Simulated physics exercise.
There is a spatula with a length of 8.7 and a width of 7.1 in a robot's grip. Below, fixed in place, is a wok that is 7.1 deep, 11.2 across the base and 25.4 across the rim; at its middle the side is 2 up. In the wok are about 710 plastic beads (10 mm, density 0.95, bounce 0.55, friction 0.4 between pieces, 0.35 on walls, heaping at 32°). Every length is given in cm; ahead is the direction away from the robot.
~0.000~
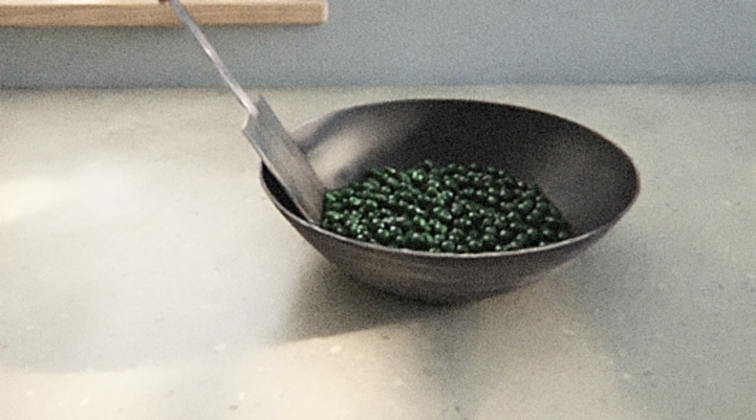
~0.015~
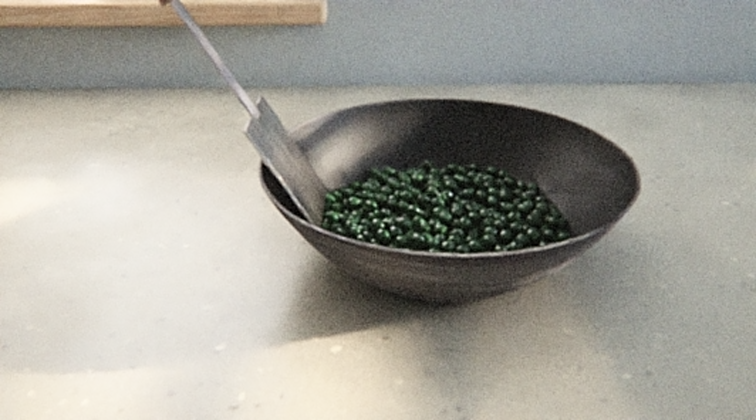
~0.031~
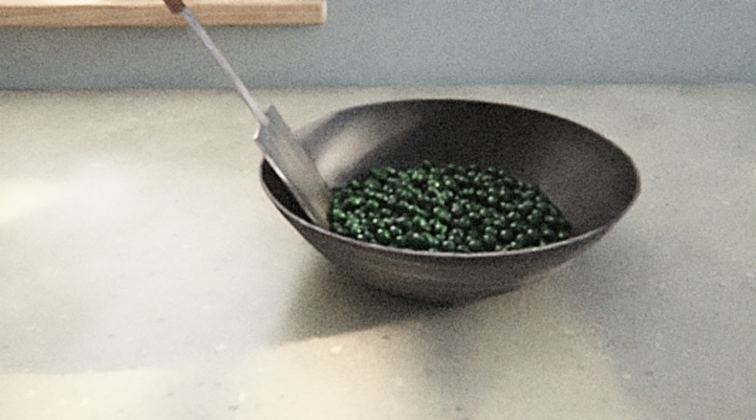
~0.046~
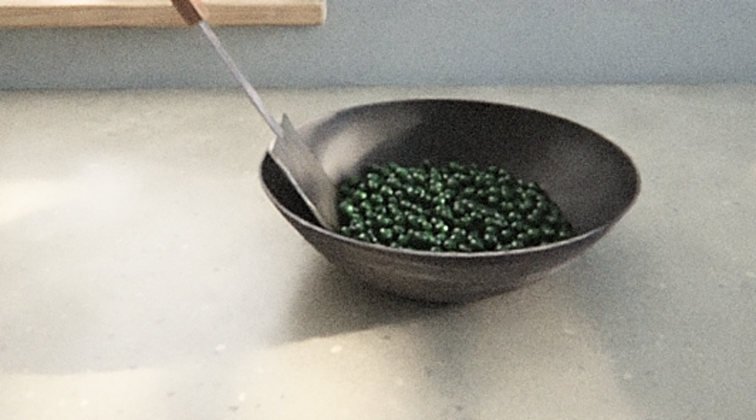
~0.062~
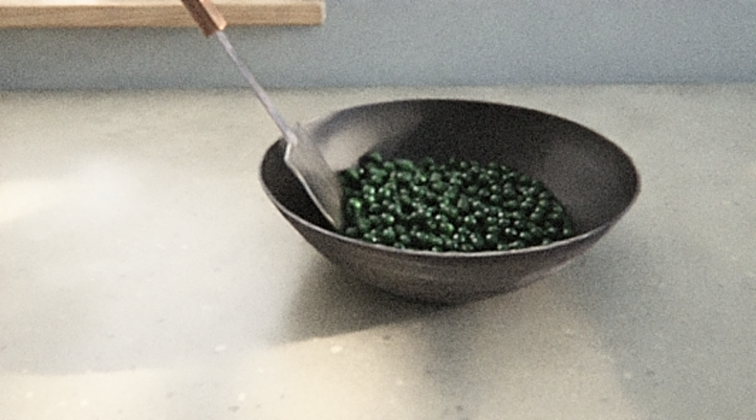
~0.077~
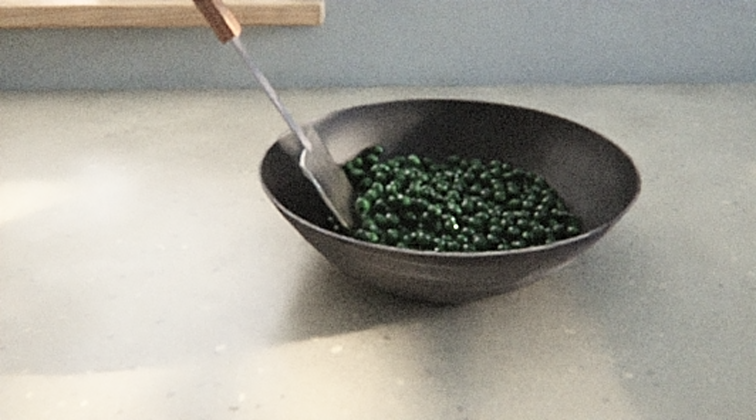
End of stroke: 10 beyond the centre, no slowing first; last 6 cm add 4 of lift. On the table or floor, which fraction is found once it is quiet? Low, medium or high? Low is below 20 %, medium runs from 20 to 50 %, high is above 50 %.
The share is medium, from 20 to 50 %.
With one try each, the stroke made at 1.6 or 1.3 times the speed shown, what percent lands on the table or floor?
Close to 35 and 30 percent respectively.
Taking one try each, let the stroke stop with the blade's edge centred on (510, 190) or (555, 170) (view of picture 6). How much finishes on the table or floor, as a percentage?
The two tries give near 0 and near 20 in a hundred.
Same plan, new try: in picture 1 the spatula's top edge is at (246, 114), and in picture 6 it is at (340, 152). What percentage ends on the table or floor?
Off the vessel, on the table or floor: Some 35 percent.
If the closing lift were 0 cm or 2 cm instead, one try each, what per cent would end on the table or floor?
First try around 30 percent, second try around 30 percent.
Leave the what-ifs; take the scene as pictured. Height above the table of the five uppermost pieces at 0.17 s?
Estimated height above table: Approx. 5 cm.
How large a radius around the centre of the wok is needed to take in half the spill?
It works out to near 32 cm.
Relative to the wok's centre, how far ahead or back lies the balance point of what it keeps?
About 2.5 centimetres ahead.
After 0.17 s, sloping 60°, highest piece 5 above the table; 714 in the wok.
After 0.26 s, sloping 60°, highest piece 8 above the table; 714 in the wok.
After 0.50 s, sloping 60°, highest piece 14 above the table; 531 in the wok, 72 on the table or floor, 111 on the blade or in flight.
After 1.55 s, sloping 60°, highest piece 6 above the table; 531 in the wok, 183 on the table or floor.
At rest, 531 in the wok, 183 on the table or floor. That is 26 % on the table or floor.
